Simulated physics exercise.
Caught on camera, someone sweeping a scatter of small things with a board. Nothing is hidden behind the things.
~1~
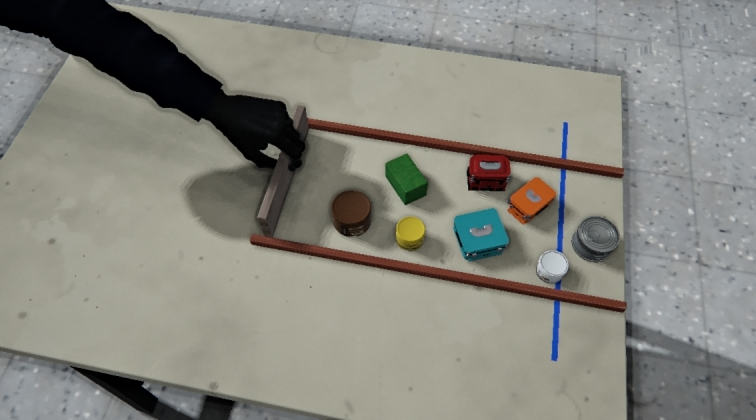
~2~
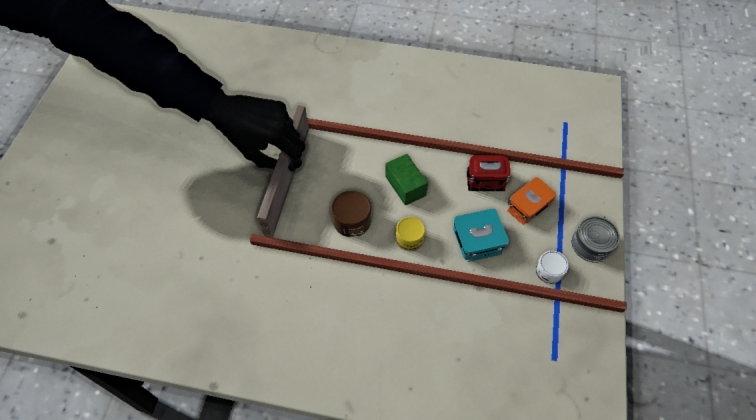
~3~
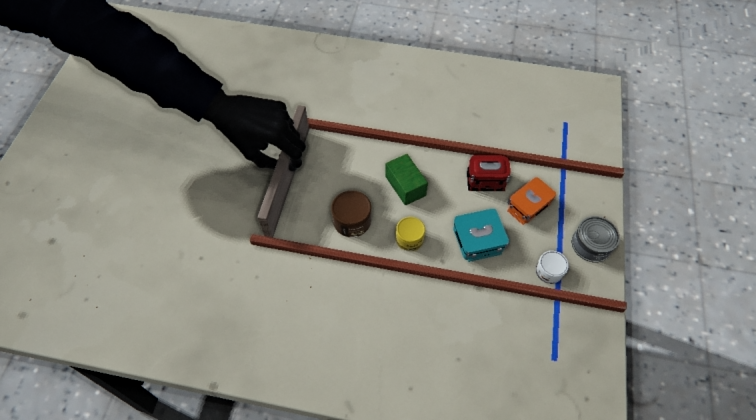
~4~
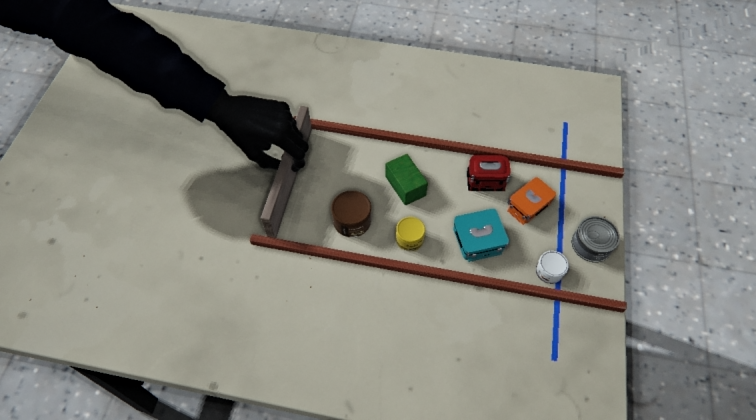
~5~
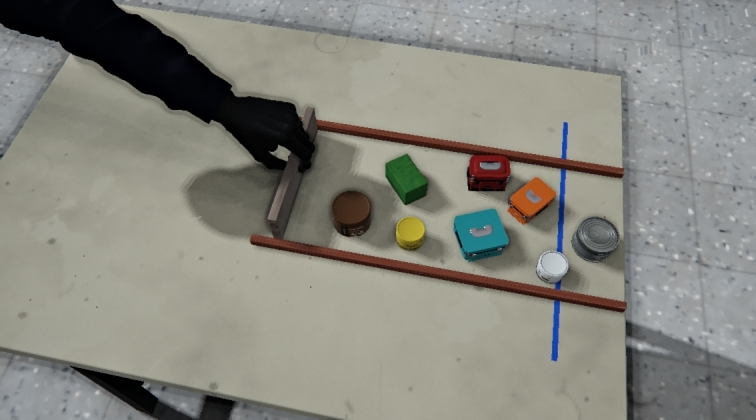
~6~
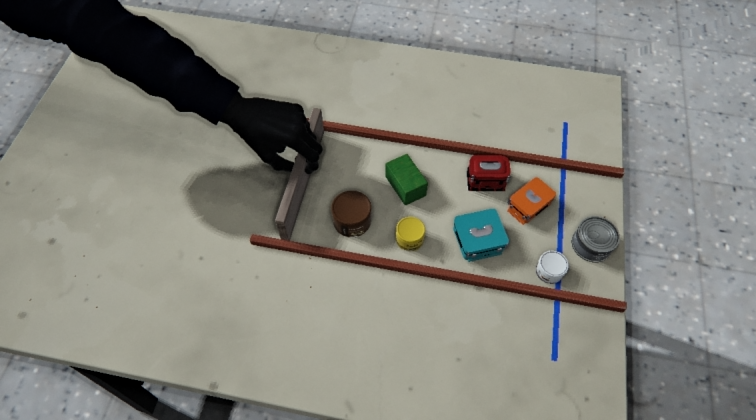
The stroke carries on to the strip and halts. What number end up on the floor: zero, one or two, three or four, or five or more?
Here the number that fall off is one or two.
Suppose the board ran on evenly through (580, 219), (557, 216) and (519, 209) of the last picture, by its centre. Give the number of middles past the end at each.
It would be 3, 1 and 0.
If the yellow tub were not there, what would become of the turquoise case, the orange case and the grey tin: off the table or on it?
The turquoise case survives, the orange case does not fall, the grey tin comes down.
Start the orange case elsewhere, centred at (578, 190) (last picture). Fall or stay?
Then it survives.
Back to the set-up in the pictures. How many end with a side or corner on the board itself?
In contact: 3.
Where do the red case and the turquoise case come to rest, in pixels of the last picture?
First (579, 179), then (621, 242).
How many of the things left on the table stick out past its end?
Overhanging: 2.
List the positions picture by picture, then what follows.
In the first picture, grey tin (595, 239); white pot (552, 267); orange case (531, 201); board (285, 170); tape (561, 227).
In the second picture, white pot (552, 267); turquoise case (480, 235).
In the third picture, orange case (531, 202); board (285, 170).
In the fourth picture, grey tin (595, 239); yellow tub (410, 234).
In the fifth picture, white pot (552, 267); green block (406, 179).
In the sixth picture, grey tin (595, 239); white pot (552, 267); orange case (531, 202); board (302, 172); tape (561, 227).
A little later, none off yet; grey tin at rest near (595, 239); white pot at rest near (552, 267); orange case at rest near (531, 202).
When it is over, the number that fall off is one or two; down, grey tin.
